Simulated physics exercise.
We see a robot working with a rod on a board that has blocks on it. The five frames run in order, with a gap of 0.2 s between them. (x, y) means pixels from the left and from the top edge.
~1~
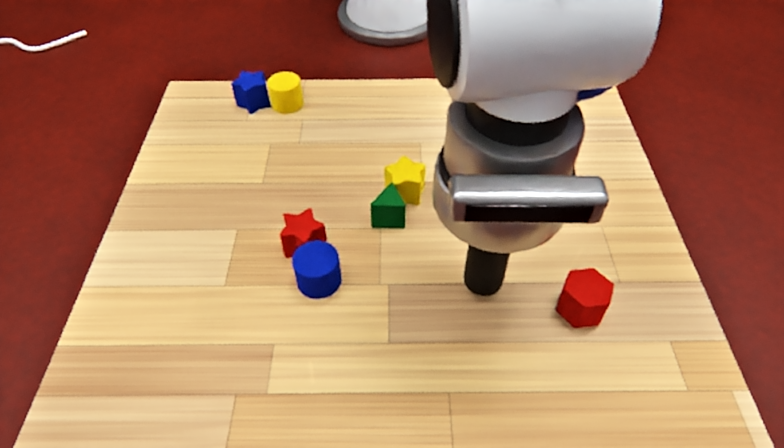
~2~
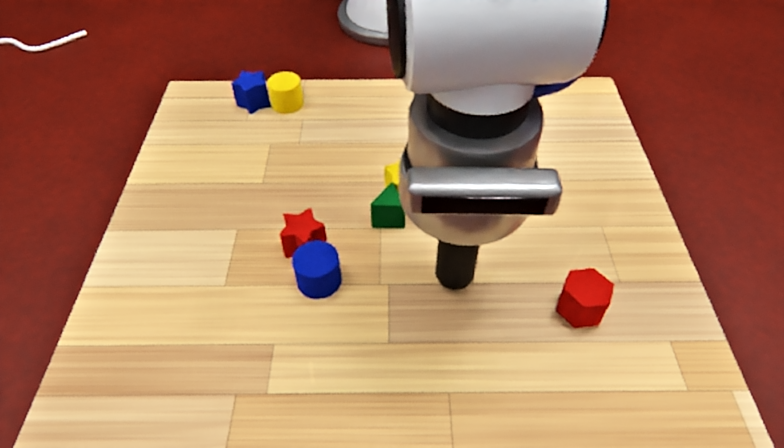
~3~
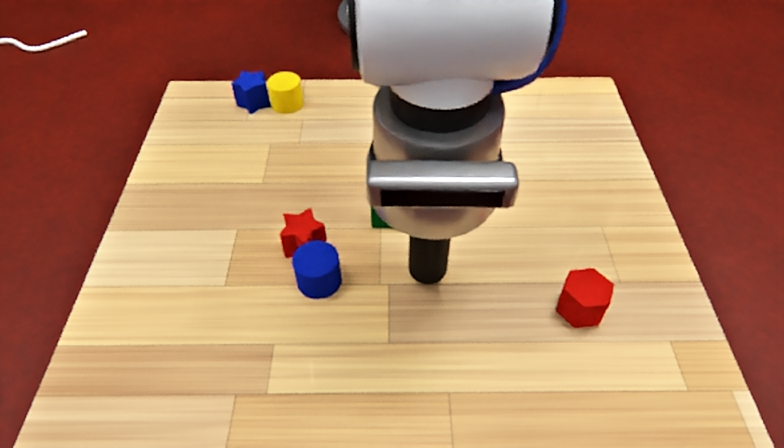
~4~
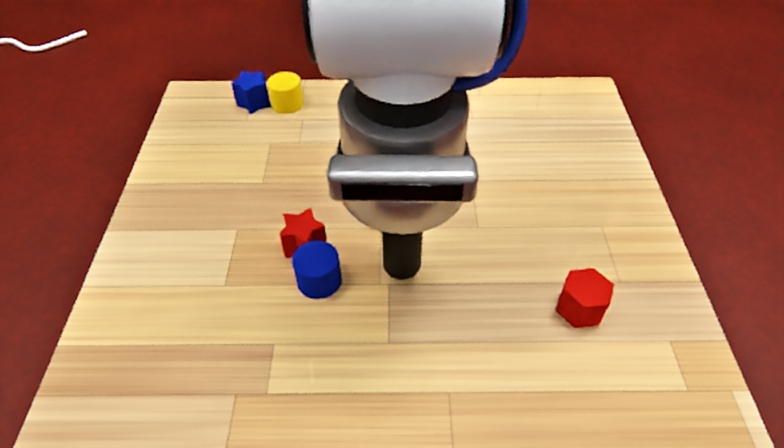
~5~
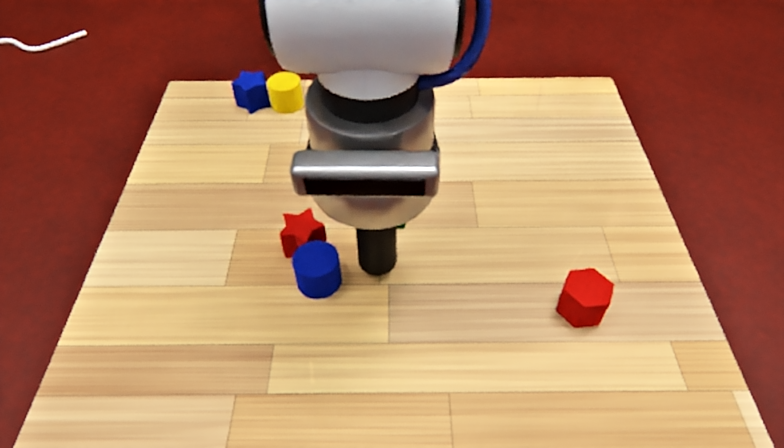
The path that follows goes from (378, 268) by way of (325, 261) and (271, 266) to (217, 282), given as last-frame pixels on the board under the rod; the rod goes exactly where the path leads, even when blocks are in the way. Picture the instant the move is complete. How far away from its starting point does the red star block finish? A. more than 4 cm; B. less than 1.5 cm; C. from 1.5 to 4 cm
C (from 1.5 to 4 cm)
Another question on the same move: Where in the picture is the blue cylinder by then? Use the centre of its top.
It should be at about (265, 279).
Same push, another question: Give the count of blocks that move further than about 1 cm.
I count two.
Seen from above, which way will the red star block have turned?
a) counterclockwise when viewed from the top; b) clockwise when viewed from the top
b
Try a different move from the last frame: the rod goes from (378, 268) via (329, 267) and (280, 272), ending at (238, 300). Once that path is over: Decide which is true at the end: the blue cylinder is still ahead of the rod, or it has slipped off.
As far as I can tell, the blue cylinder is still leading the way in front of the rod.
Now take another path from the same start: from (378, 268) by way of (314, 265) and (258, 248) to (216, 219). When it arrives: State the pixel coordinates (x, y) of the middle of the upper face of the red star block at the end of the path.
The point I'd pick in the picture is (273, 201).
The first path, step by step. One third of the way, rod at (324, 255); red star block at (295, 222); blue cylinder at (290, 265).
Two thirds of the way, rod at (269, 259); red star block at (271, 215), turned 50° clockwise; blue cylinder at (265, 278).
At the end, rod at (215, 275); red star block at (271, 215), turned 50° clockwise; blue cylinder at (265, 279); green triangular block unmoved.
